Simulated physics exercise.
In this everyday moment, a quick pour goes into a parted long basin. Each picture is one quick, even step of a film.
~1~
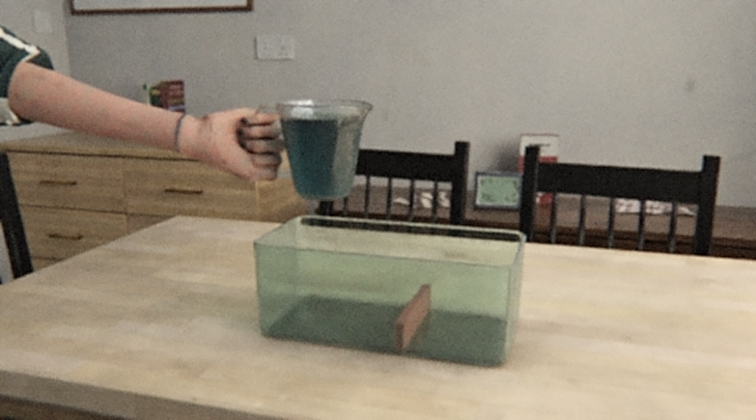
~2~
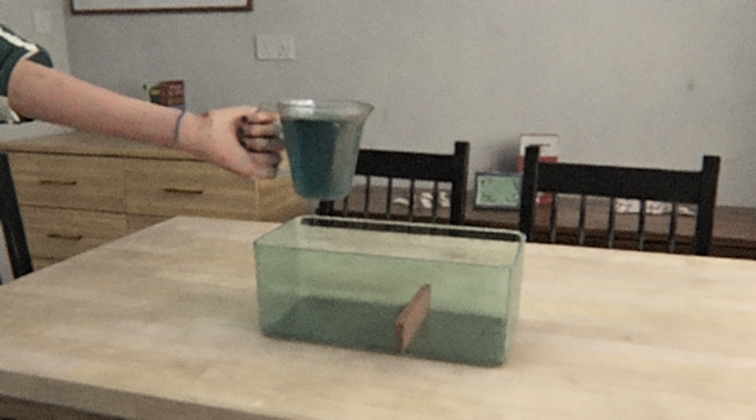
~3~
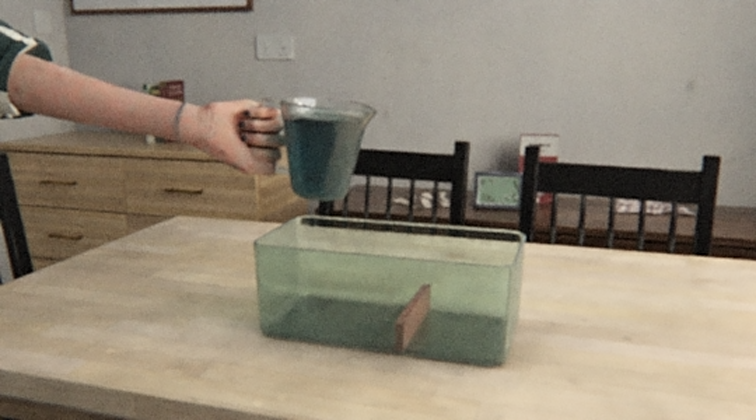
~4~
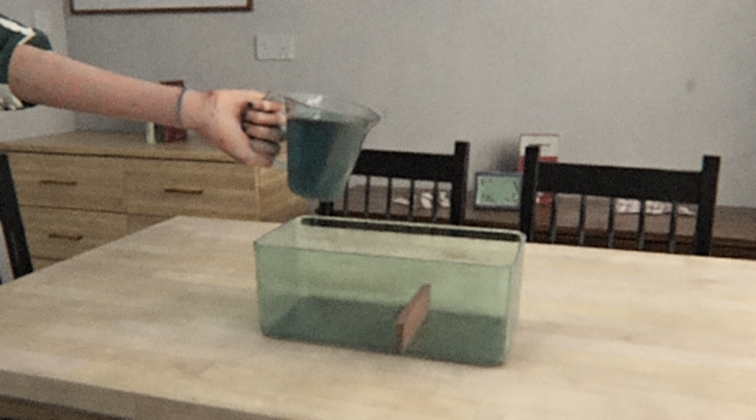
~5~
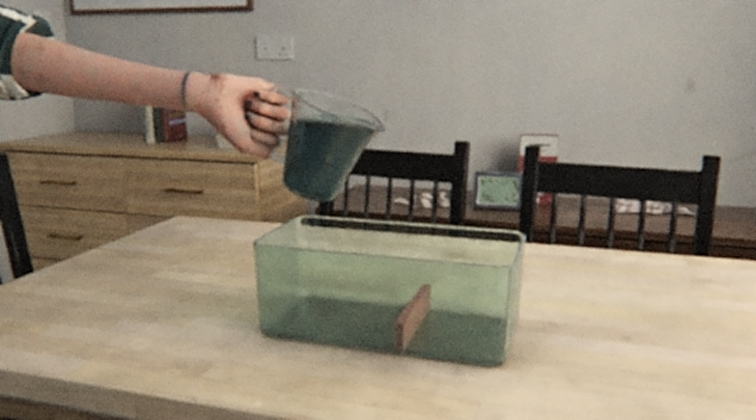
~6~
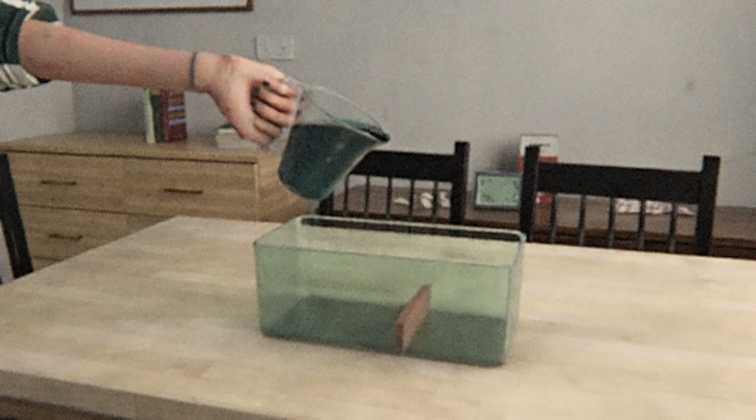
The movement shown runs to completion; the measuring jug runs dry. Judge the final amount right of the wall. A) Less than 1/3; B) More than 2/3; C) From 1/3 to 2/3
From 1/3 to 2/3.
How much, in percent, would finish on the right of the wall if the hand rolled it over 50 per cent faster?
About 35 per cent.
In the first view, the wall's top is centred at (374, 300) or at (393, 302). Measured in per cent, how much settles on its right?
Around 95 per cent for the first, around 85 per cent for the second.
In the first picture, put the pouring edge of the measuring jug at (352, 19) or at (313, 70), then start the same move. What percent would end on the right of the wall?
Close to 45 in a hundred, then close to 10 in a hundred.
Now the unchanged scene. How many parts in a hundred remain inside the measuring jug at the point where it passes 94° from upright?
45 %.
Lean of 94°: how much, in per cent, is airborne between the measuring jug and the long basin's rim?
I'd put it near 20 per cent.
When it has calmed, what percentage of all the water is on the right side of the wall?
Around 45 %.
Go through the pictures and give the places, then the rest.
It leans 0°; its right rim is at (373, 106); the water meets the walls at (288, 116) and (362, 118); the long basin's rim runs from (276, 230) to (520, 250); the wall's top is at (415, 303), in the first picture.
It leans 1°; its right rim is at (374, 107); the water meets the walls at (288, 116) and (363, 119), in the second picture.
It leans 6°; its right rim is at (377, 112); the water meets the walls at (291, 114) and (365, 121), in the third picture.
It leans 12°; its right rim is at (381, 119); the water meets the walls at (294, 114) and (370, 123), in the fourth picture.
It leans 21°; its right rim is at (385, 129); the water meets the walls at (298, 118) and (378, 126), in the fifth picture.
It leans 32°; its right rim is at (388, 142); the water meets the walls at (298, 126) and (379, 133); 1 per cent is over the edge, in the sixth picture.
A moment on, the measuring jug is tipped on its side and 47 per cent is still to pour, 5 is left of the wall and 26 right of it.
Next, the measuring jug is tipped right over and 5 per cent is still to pour, 43 is left of the wall and 46 right of it.
Then the measuring jug is tipped right over and 0 per cent is still to pour, 53 is left of the wall and 46 right of it.
Later the measuring jug is tipped right over and 0 per cent is still to pour, 53 is left of the wall and 46 right of it.
Finally, 53 per cent lies left of the wall, 46 right of it and 1 outside.
